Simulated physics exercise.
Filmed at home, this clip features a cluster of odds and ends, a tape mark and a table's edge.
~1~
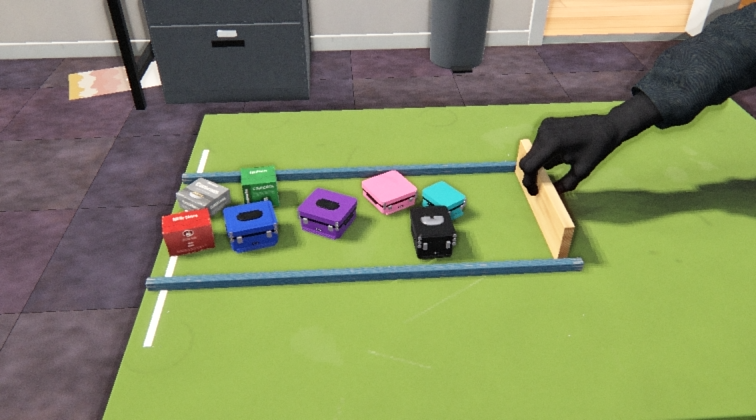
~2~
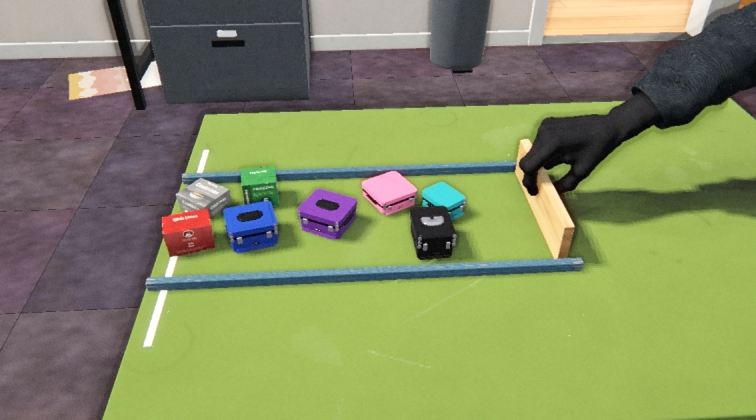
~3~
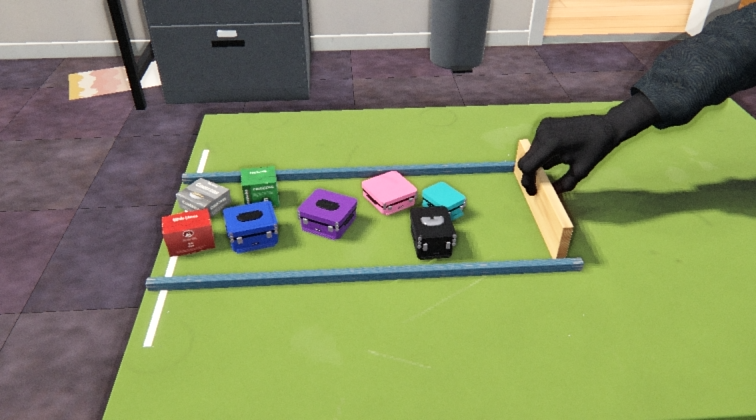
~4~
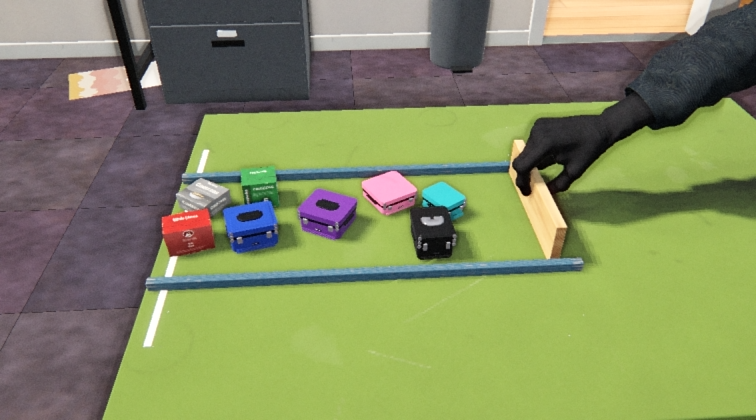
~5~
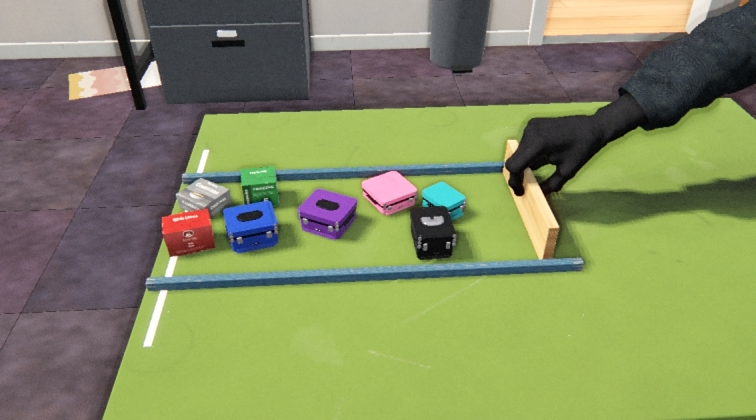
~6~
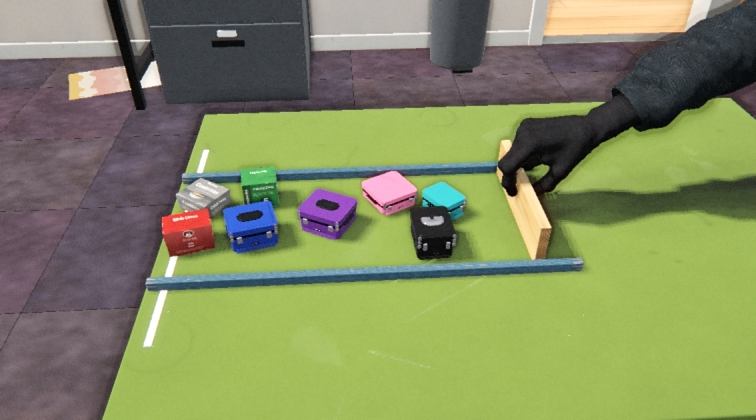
At first, a black-gloved hand holds a wooden board upright between two blue rails on a green table, right of a cluster of colourful boxes and cases near a white tape line. Then the hand slides the board slightly left, closer to the black and turquoise cases, while the cluster stays still.
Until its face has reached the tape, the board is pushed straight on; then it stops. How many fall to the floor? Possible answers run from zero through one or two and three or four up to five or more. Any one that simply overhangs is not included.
The table loses five or above.
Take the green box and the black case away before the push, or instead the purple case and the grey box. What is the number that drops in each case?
The answer is 5 and then 4.
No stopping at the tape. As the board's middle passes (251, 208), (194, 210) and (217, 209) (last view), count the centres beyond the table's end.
Counts by place: 3 / 5 / 5.
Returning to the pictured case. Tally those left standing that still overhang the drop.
I get 2.
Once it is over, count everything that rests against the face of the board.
All in all, 2.
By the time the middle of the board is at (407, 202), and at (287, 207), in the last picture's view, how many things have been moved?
Tally at point one: 3; at point two: 8.
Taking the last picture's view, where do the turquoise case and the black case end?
The turquoise case ends at (170, 213) and the black case at (153, 245).
Soon after, none off yet; red box at rest near (189, 232); grey box at rest near (204, 198); blue case at rest near (252, 227).
At rest, the number that fall off is five or more; fallen, pink case, purple case, green box, blue case, grey box and red box.
